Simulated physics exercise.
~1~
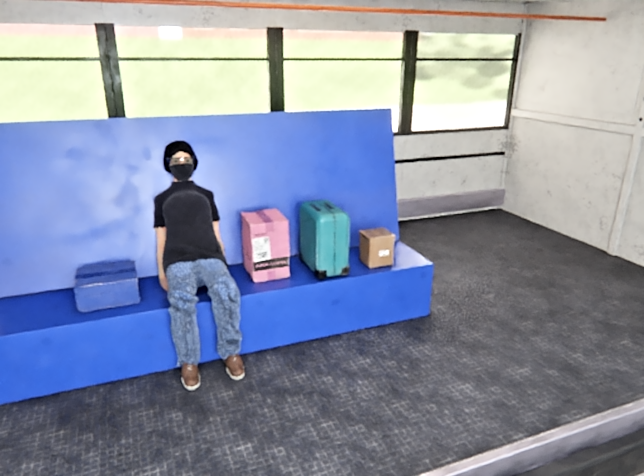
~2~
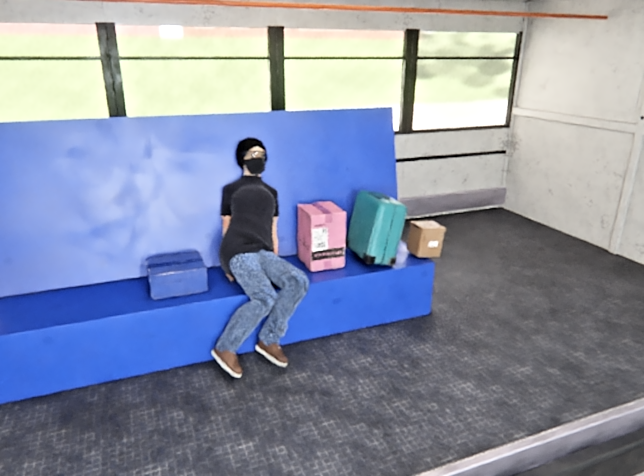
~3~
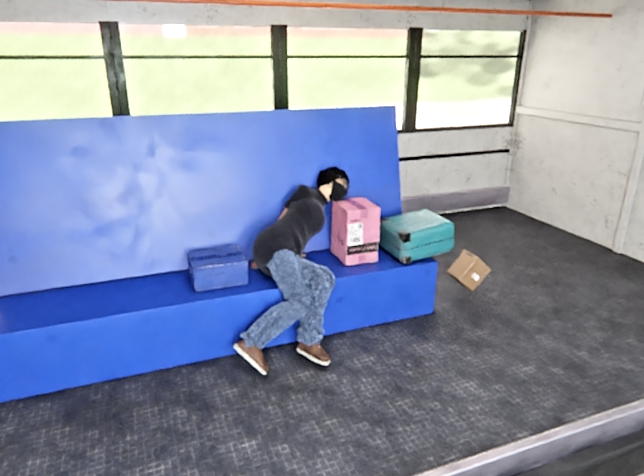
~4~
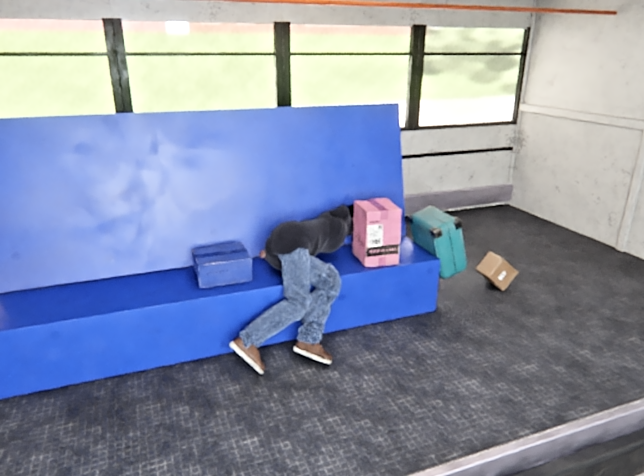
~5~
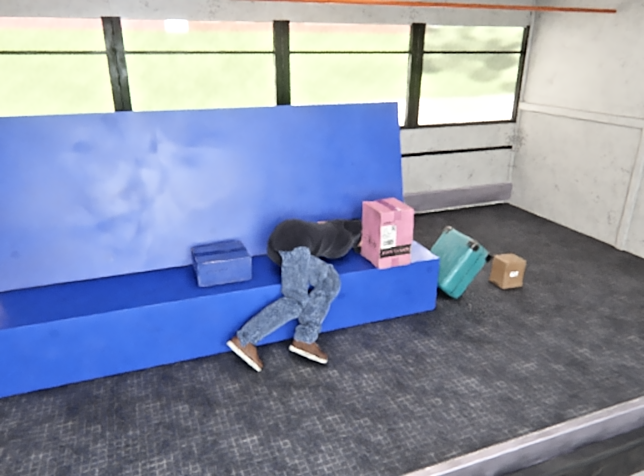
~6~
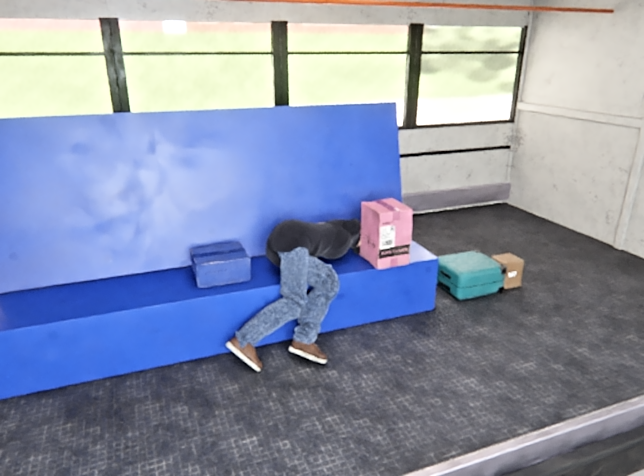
On a long blue metro seat, a sleeper in a black cap and mask slid right along with the bags and slumped sideways behind a pink box, while a small brown box and then a teal suitcase tumbled off the end onto the floor.
